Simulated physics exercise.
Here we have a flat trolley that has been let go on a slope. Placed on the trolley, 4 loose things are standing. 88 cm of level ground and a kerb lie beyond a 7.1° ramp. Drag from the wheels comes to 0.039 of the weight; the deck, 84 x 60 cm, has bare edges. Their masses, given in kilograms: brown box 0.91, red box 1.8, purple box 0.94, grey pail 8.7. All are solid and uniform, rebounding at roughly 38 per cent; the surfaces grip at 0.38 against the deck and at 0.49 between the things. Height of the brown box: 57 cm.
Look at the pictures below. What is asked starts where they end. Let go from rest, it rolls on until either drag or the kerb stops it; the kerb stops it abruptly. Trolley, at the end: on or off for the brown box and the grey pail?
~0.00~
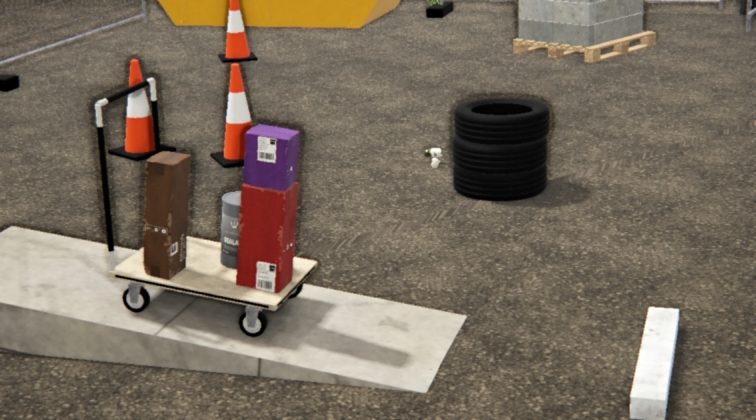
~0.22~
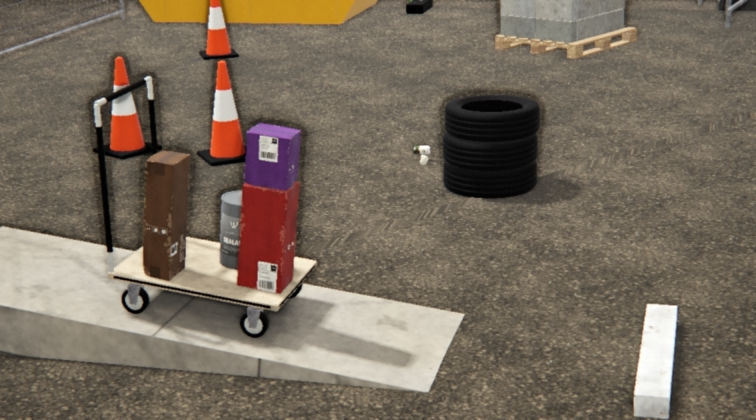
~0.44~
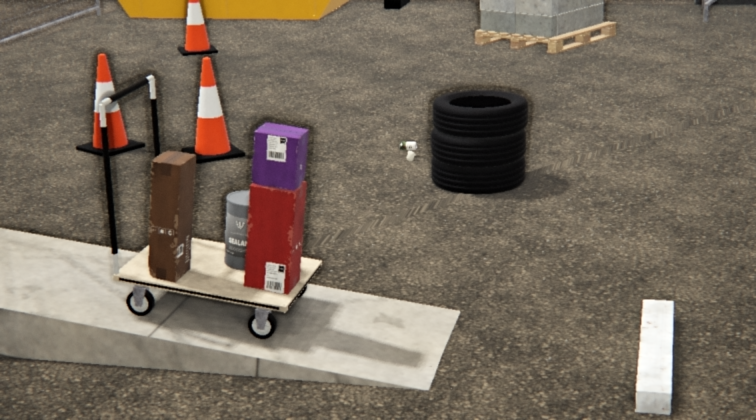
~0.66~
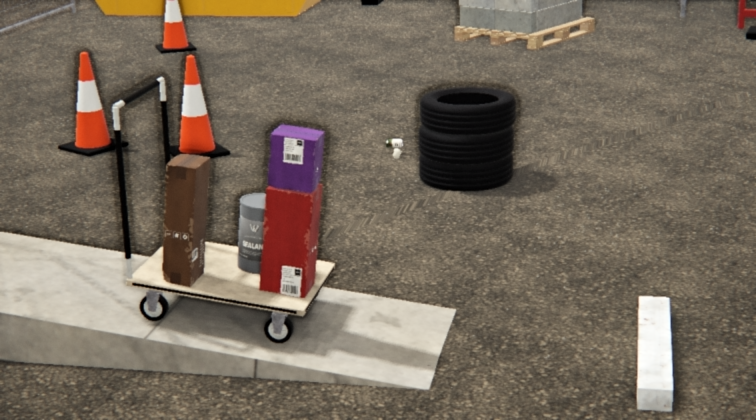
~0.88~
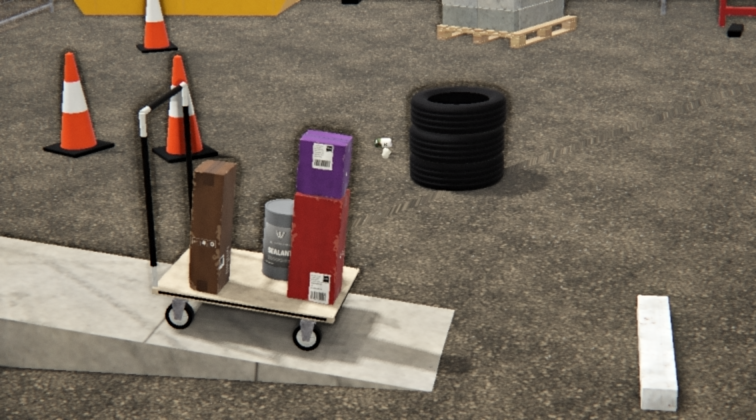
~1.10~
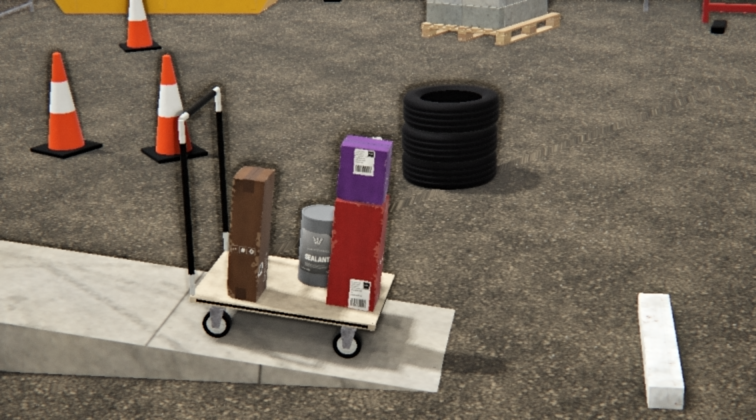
Result: The brown box is going to be retained on the cart. The grey pail is going to be retained on the cart.
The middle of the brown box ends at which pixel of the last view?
It settles at around (627, 319).
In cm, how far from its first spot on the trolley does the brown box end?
Net distance near 50 cm.
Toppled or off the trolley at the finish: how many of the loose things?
My answer is 3.
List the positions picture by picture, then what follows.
The first picture shows kerb 166 cm ahead; brown box (166, 215).
The second picture shows kerb 165 cm ahead; red box (268, 234); purple box (273, 157).
The third picture shows kerb 160 cm ahead; red box (275, 234); purple box (280, 157).
The fourth picture shows kerb 151 cm ahead; red box (291, 237); purple box (296, 159).
The fifth picture shows kerb 138 cm ahead; red box (319, 244); purple box (325, 164).
The sixth picture shows kerb 121 cm ahead; brown box (250, 234); grey pail (322, 246).
After 2.30 s, trolley at the kerb; purple box now off the trolley; brown box 14° off its base near (551, 265); grey pail moved 13 cm near (614, 271).
After 2.70 s, trolley at the kerb; red box now off the trolley; brown box on its side near (616, 302); grey pail moved 18 cm near (624, 271).
In the end (3.5 s), off the trolley, red box and purple box; toppled on the trolley, brown box; not toppled but over 10 cm from the start, grey pail. At the end, from the last picture's camera, brown box near (627, 319), grey pail near (624, 271).
